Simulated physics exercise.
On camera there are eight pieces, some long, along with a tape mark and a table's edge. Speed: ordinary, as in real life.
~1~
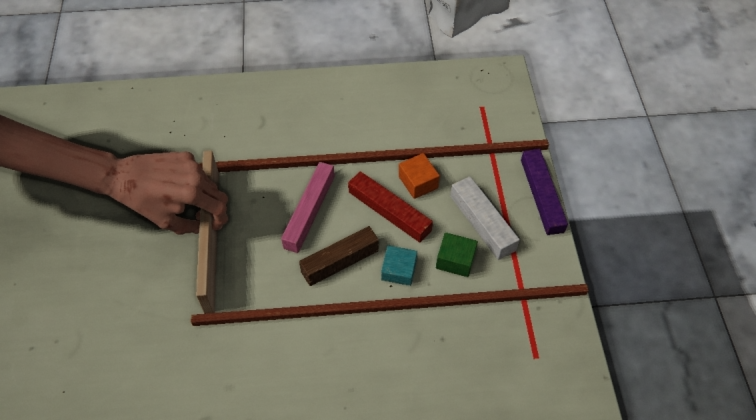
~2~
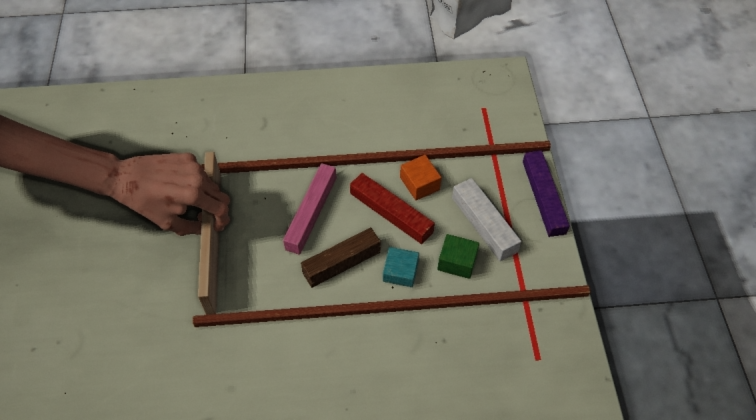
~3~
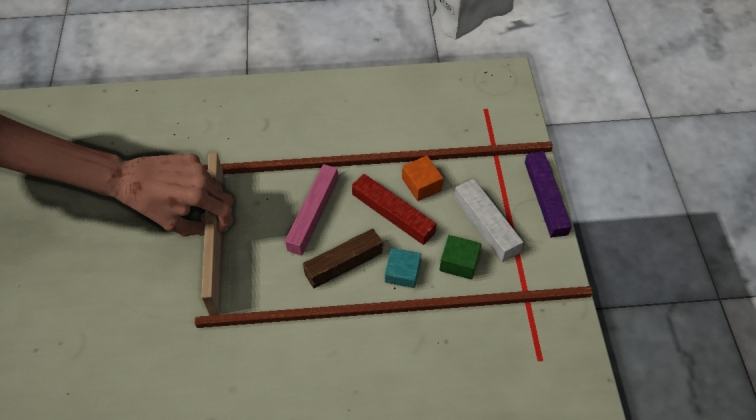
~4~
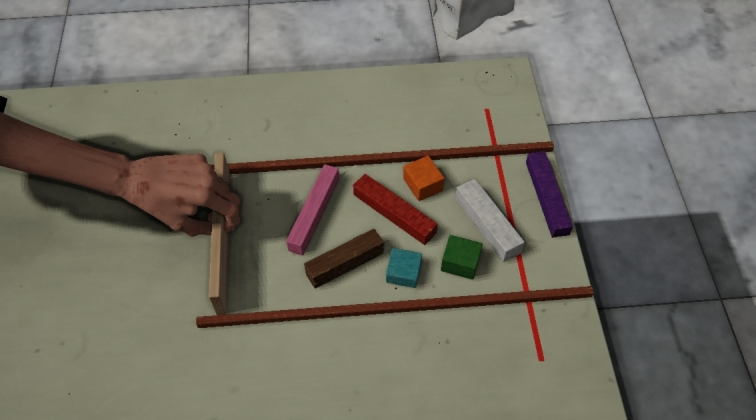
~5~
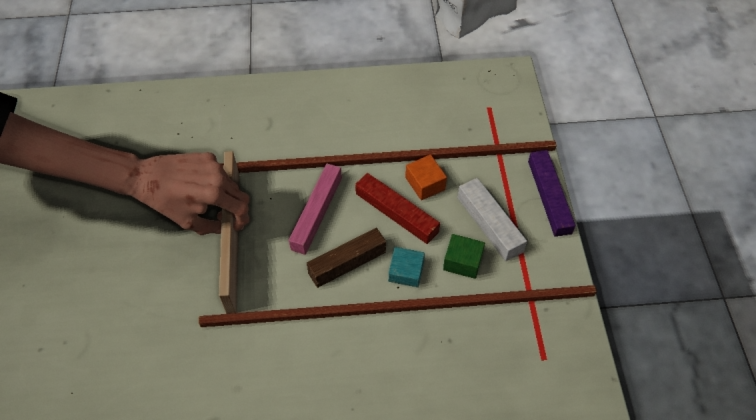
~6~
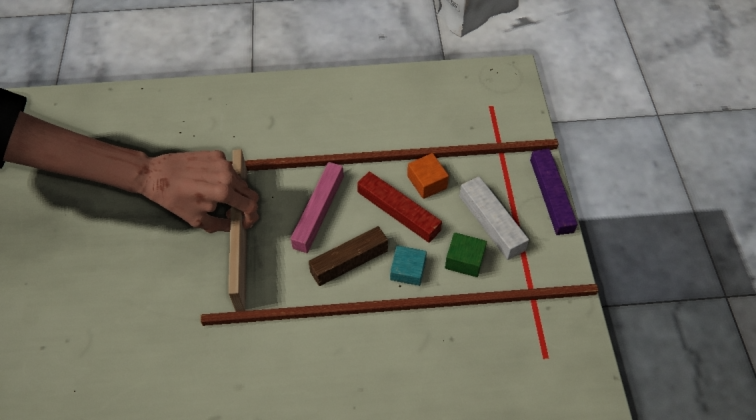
On a pale green tabletop between two thin rails, a hand slides an upright wooden board slightly to the right toward eight coloured blocks, which stay in nearly the same arrangement around a red line near the table's edge.
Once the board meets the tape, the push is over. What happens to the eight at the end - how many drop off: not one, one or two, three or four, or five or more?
Count: One or two.
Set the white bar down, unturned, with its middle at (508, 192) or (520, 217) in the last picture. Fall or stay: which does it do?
In that order: Slips off, then slips off.
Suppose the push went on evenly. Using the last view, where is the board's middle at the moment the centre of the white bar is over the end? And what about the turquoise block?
I'd put it close to (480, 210), and close to (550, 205) for the other one.
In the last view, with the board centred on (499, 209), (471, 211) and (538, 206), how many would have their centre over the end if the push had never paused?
Per position: 2 / 1 / 5.
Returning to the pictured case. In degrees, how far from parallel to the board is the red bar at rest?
About 45° out of line.
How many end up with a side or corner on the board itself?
2.
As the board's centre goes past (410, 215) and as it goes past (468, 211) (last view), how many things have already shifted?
Well, it's 7 at the first one and 8 at the second.
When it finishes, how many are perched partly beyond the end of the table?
Counting them gives 4.
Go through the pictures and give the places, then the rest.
In the first frame, purple bar (543, 191); white bar (484, 217); green block (457, 255); board (209, 229); tape (506, 219).
In the second frame, white bar (486, 219); board (210, 231).
In the third frame, green block (460, 257); orange block (422, 178).
In the fourth frame, purple bar (548, 193); brown bar (345, 258).
In the fifth frame, white bar (491, 219); pink bar (316, 208).
In the sixth frame, purple bar (553, 191); white bar (493, 217); green block (466, 255); board (239, 228); tape (516, 219).
Soon after, none off yet; purple bar at rest near (553, 191); white bar at rest near (493, 217); green block at rest near (466, 255).
Then, none off yet; purple bar at rest near (556, 190); white bar moved a little near (535, 209); green block moved about its own width near (491, 252).
At rest, the number that fall off is one or two; fallen, white bar and purple bar.
